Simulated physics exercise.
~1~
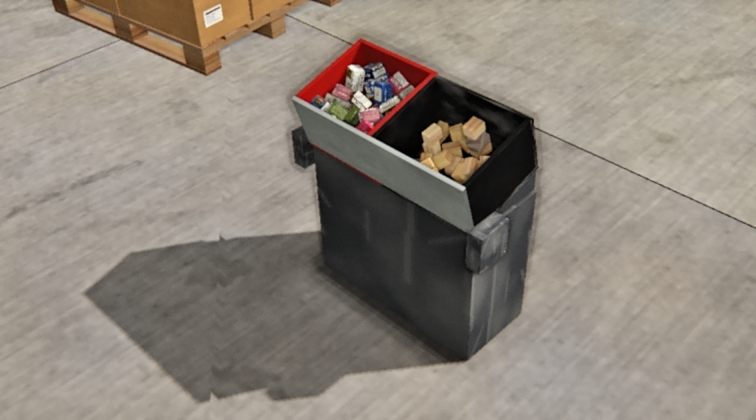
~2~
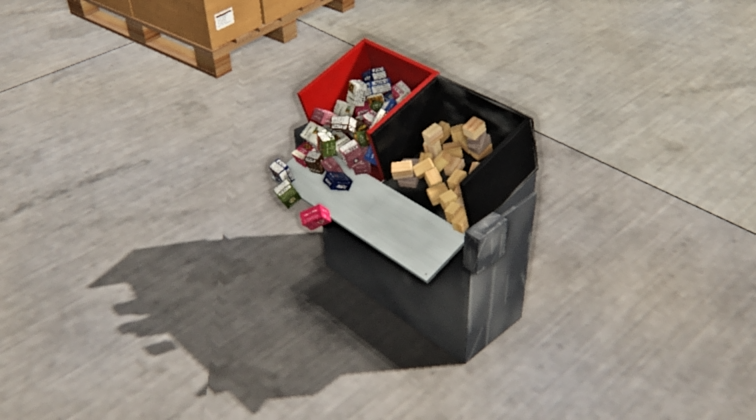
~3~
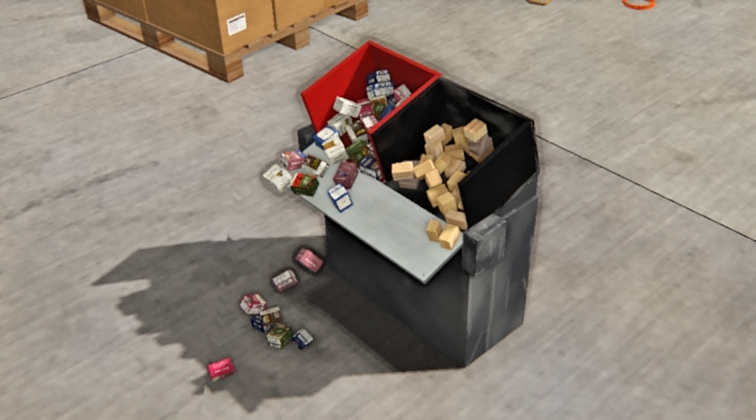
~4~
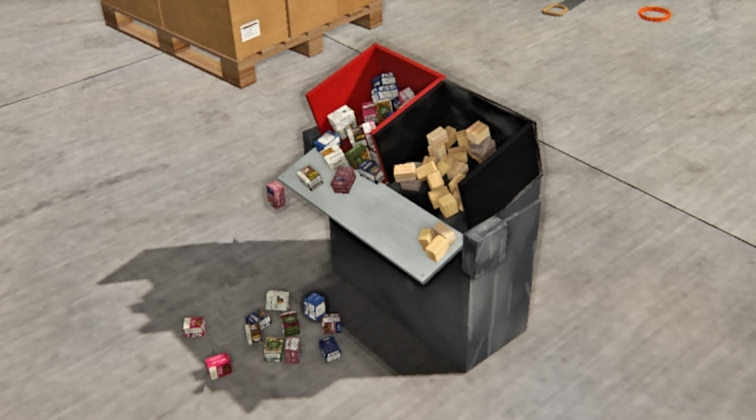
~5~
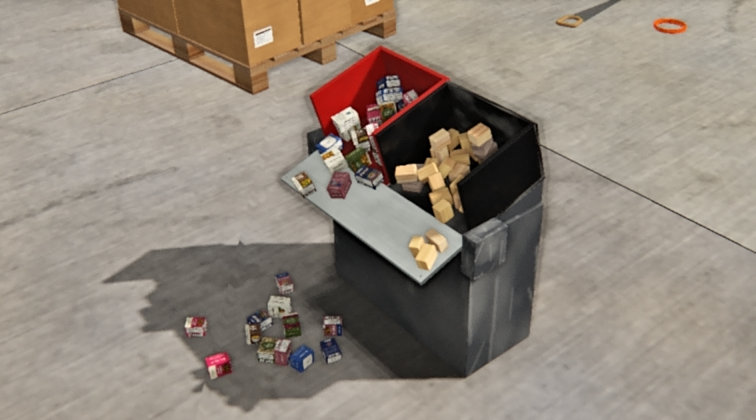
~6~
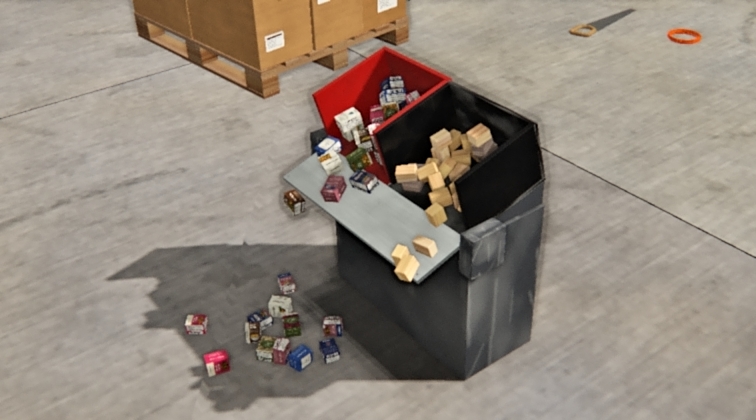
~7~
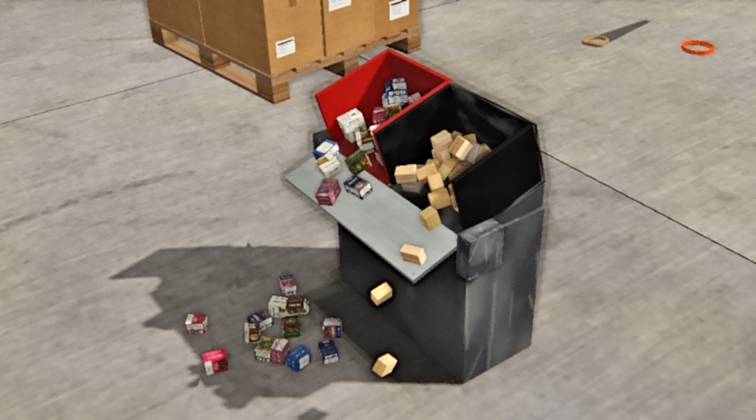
A black bin of wooden blocks and a red bin of small cartons stood side by side until their shared front flap dropped, spilling cartons onto the floor at the left, and finally two blocks tumbled off too, while most of the goods stayed behind.
